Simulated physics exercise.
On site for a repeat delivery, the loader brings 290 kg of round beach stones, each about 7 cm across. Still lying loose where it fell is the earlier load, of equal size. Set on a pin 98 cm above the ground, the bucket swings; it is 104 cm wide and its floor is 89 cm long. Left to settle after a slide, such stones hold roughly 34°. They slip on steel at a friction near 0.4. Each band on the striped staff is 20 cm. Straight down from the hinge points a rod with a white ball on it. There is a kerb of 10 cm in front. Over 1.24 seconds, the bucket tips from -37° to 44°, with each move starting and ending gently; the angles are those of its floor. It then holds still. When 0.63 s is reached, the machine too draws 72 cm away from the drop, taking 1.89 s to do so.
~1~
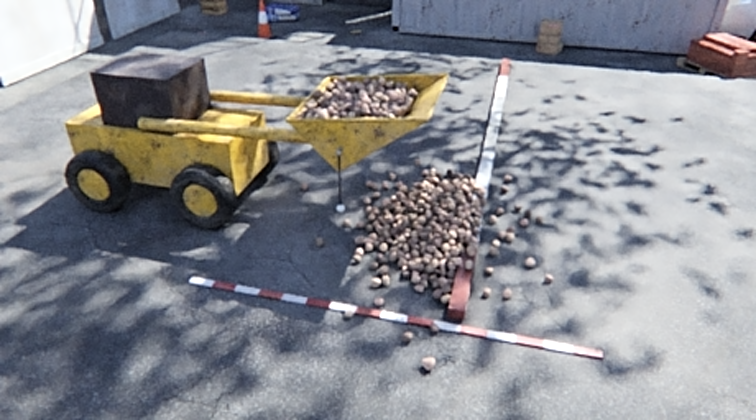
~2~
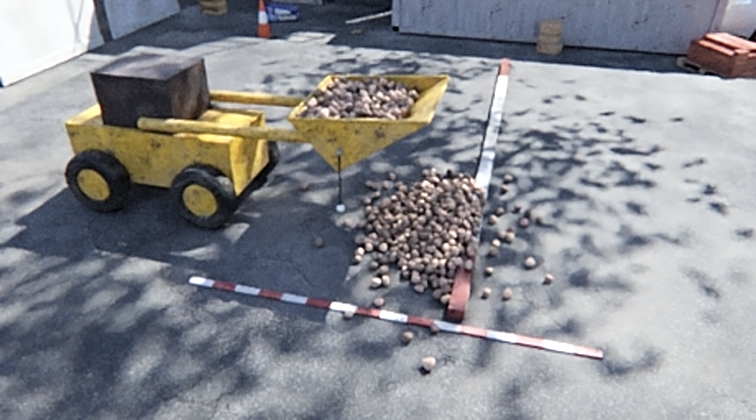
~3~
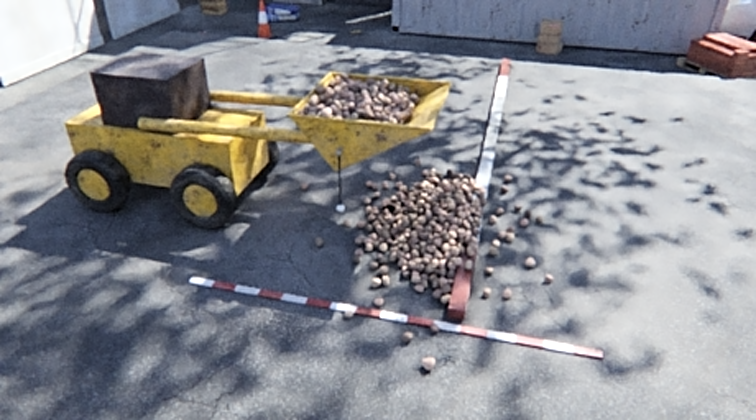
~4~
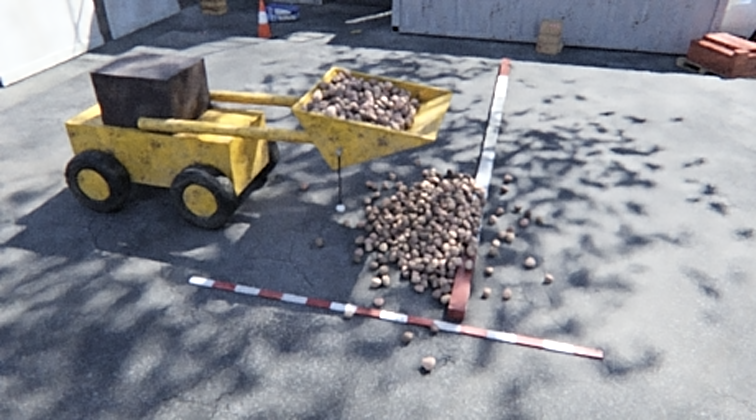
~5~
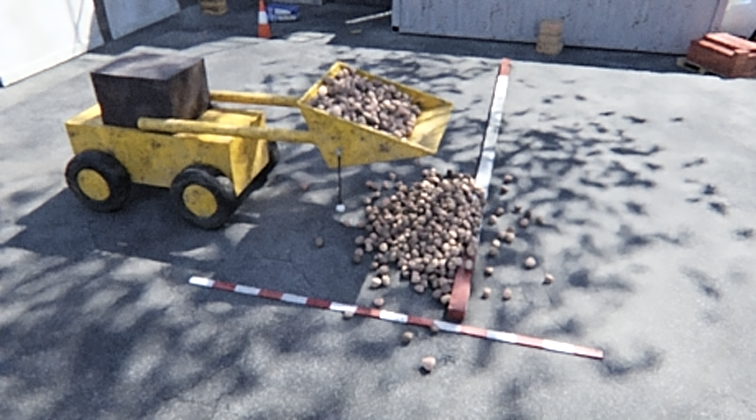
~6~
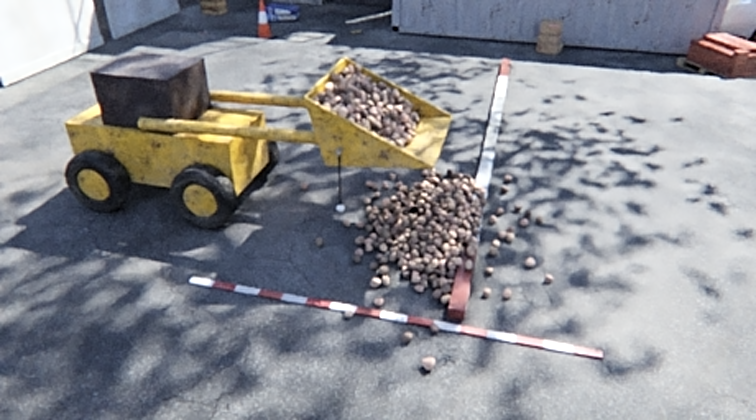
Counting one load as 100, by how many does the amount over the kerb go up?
By about 1 out of 100.
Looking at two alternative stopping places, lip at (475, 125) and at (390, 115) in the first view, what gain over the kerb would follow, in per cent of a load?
Roughly 30 per cent, then 0 per cent.
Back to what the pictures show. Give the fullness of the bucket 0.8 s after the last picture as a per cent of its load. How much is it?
Roughly 25 per cent is still inside.
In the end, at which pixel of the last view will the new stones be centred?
Roughly pixel (401, 213) in the last view.
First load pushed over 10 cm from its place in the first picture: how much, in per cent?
Roughly 10 % of them.
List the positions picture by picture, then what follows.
The bucket is at -37°, its lip at (428, 120); the top of the load is at (375, 89). The earlier load is highest near (437, 210), 21 cm above ground level, 97 % on this side of the kerb, 3 % over the kerb, in the first frame.
Lip at (429, 122), floor tilted -35°, highest stones at (371, 87), in the second frame.
The bucket is at -31°, its lip at (431, 129); the top of the load is at (356, 85), in the third frame.
Lip at (434, 140), floor tilted -24°, highest stones at (341, 85), in the fourth frame.
The bucket is at -16°, its lip at (435, 153); the top of the load is at (339, 81), in the fifth frame.
The bucket is at -6°, its lip at (433, 168); the top of the load is at (345, 76), in the sixth frame.
Then, 0.4 s after the last picture the floor is at 31°; in per cent of one load, 98 in the bucket, 98 on this side of the kerb, 3 over the kerb; the foremost stones are at (526, 240).
Then, 0.8 s after the last picture the floor is at 44°; in per cent of one load, 25 in the bucket, 172 on this side of the kerb, 3 over the kerb; the foremost stones are at (526, 240).
Then, 2.5 s after the last picture the floor is at 44°; in per cent of one load, 0 in the bucket, 196 on this side of the kerb, 4 over the kerb; the foremost stones are at (536, 242).
Then, 5.0 s after the last picture the floor is at 44°; in per cent of one load, 0 in the bucket, 196 on this side of the kerb, 4 over the kerb; the foremost stones are at (536, 242). Net gain over the kerb, 1.
